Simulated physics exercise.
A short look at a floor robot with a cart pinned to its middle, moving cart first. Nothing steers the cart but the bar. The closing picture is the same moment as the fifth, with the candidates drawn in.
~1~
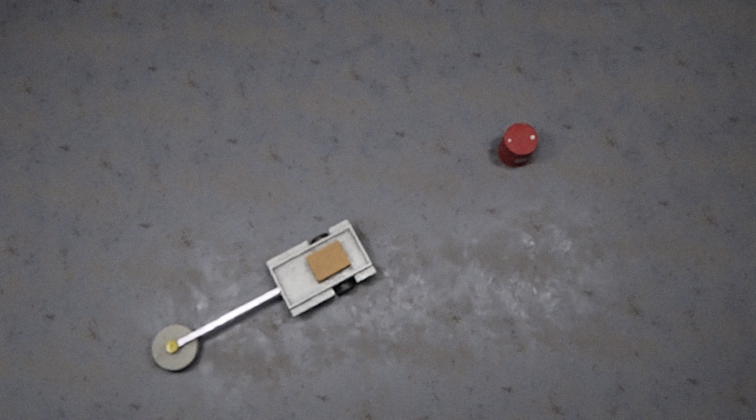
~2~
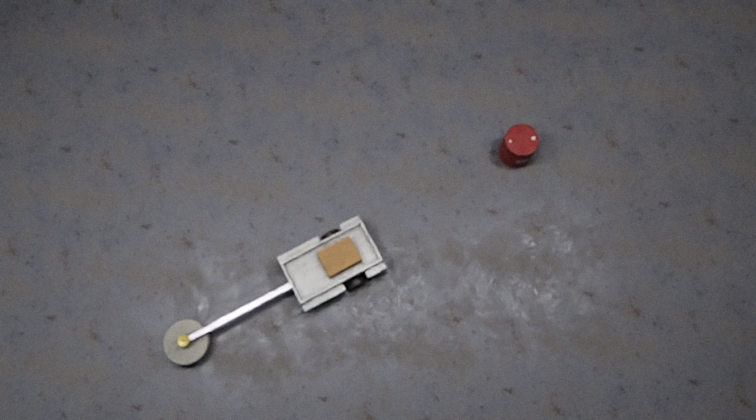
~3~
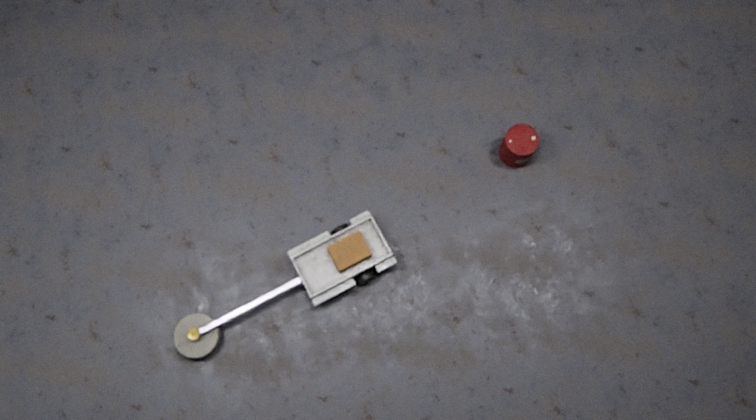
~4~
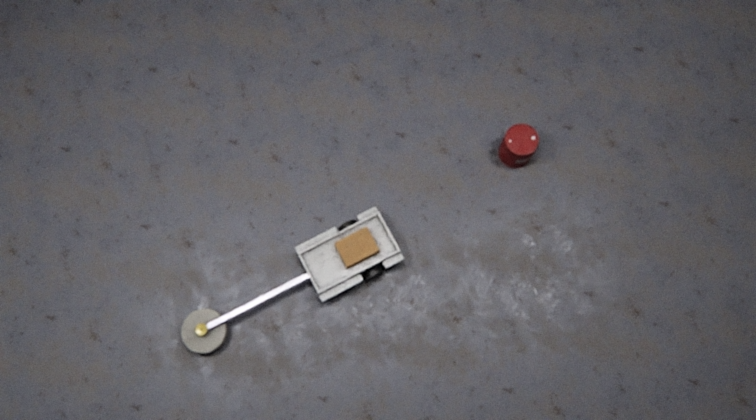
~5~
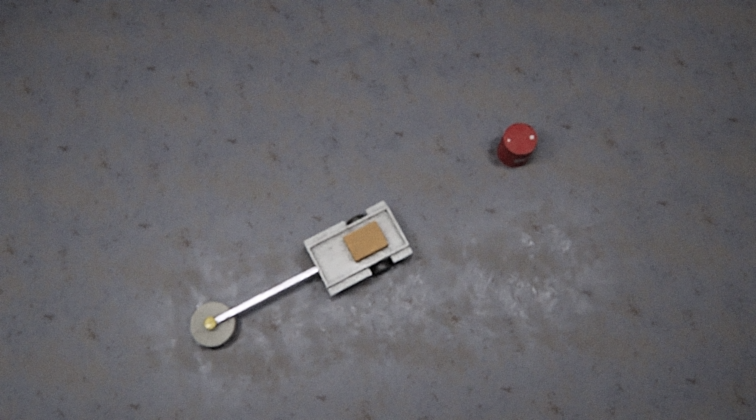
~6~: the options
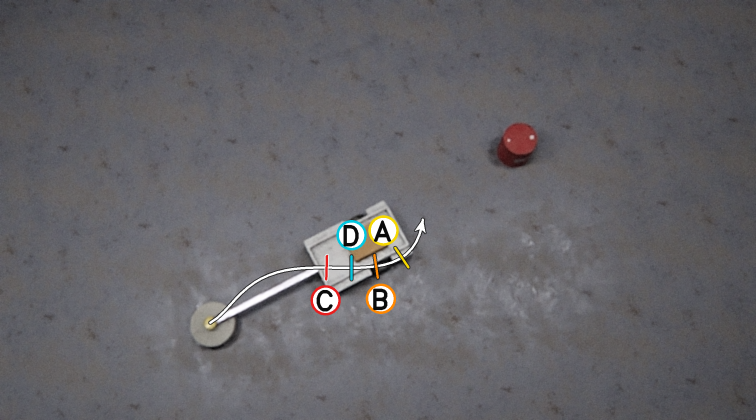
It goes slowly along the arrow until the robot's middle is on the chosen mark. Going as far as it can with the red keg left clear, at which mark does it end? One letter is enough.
C.
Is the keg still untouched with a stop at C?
Yes.
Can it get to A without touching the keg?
No.
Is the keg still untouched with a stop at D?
For that mark, no.
On the marked copy, A at (402, 258); B at (376, 266); C at (327, 268); D at (351, 268); the route from (210, 323) via (327, 268) to (423, 219).
Taking C. A third of the way, robot (248, 291), cart (396, 228).
Two thirds of the way, robot (290, 272), cart (438, 212).
When it is over, robot (328, 270), cart (470, 199); nothing has been touched.
As for the rest, A is too far, the keg has been hit; B is too far, the keg has been hit; D is too far, the keg has been hit.
